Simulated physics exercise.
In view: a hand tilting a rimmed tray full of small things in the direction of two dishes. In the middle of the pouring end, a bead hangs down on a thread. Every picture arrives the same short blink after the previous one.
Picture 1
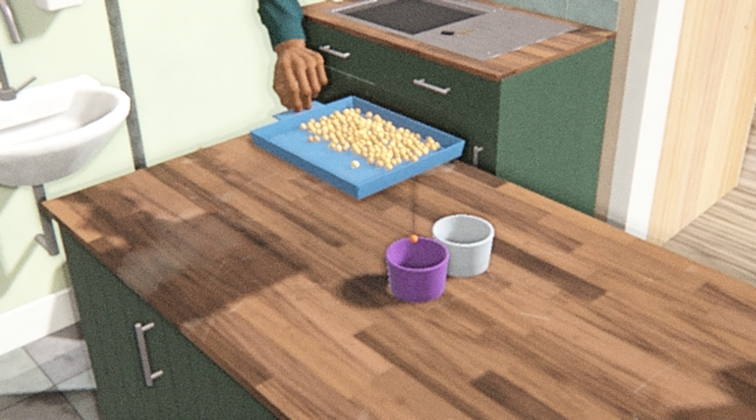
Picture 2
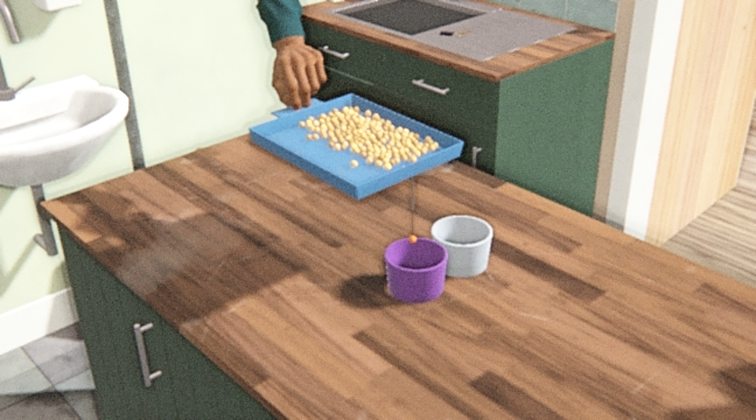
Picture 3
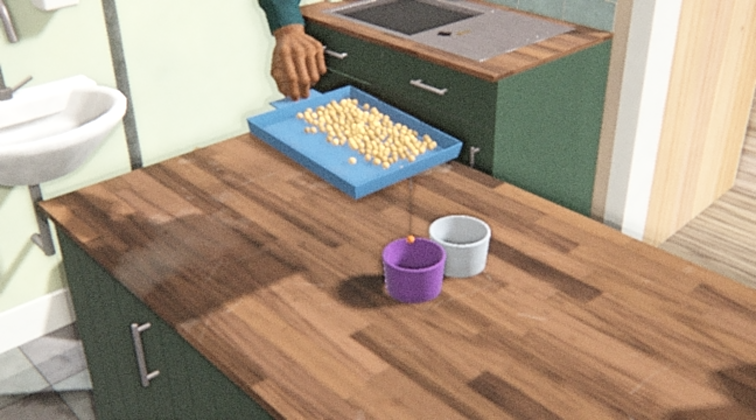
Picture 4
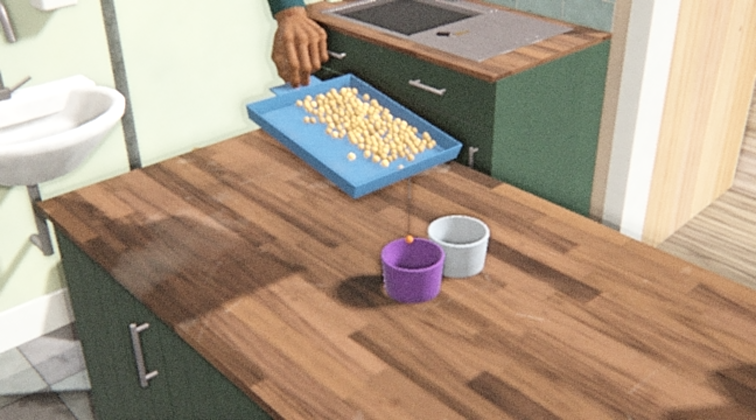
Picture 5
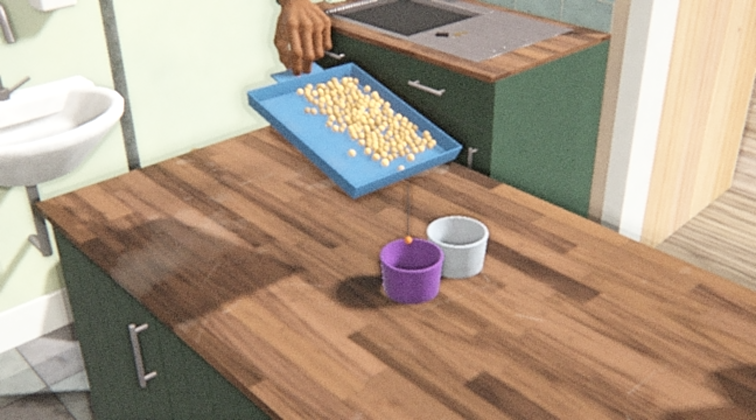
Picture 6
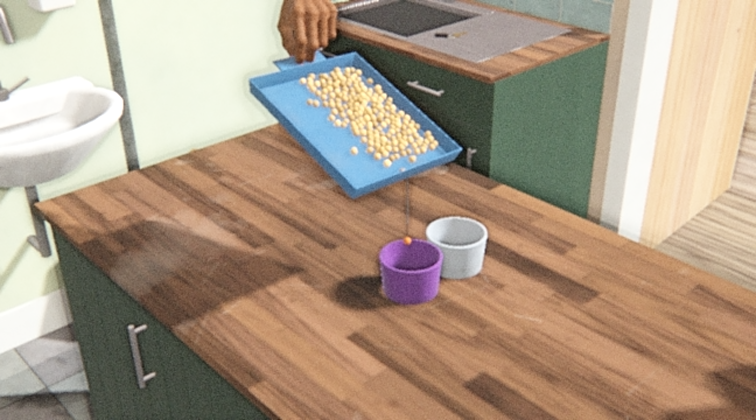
A hand raises the near-left side of a blue rimmed tray of dried chickpeas, tilting it gradually more steeply above a wooden counter, while the chickpeas shift slightly and a purple dish, a pale dish and a hanging orange bead stay nearly still.
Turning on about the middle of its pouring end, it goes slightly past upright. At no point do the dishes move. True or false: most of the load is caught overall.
False - less than half is caught.
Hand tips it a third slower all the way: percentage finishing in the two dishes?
It would come out near 30 per cent.
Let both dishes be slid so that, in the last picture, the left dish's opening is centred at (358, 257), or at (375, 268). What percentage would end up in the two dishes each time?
Close to 0 in a hundred, then close to 10 in a hundred.
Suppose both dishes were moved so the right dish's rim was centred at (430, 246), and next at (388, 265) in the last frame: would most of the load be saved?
For the earlier try a smaller portion is kept, for the later one a smaller portion.
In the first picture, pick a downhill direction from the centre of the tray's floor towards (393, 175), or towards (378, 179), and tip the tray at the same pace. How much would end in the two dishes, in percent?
The first comes to 10 %, while the second comes to 10 %.
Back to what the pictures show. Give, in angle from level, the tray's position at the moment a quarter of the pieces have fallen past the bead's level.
Roughly 105 degrees of turn.
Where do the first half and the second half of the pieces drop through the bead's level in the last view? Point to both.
About (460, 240) to begin with, then about (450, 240).
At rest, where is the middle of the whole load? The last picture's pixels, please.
The centre ends up roughly at (469, 288).
Shortly afterwards, tray tipped steeply; all but a few on the tray; a little in the air.
Next, tray tipped past a quarter turn; near half on the tray; only a few in the left dish; a little in the right dish; near a quarter outside both; near a quarter in the air.
Some moments later, tray tipped past a quarter turn; a little in the left dish; near a quarter in the right dish; near two thirds outside both.
In the end, tray tipped past a quarter turn; a little in the left dish; near a quarter in the right dish; near two thirds outside both.
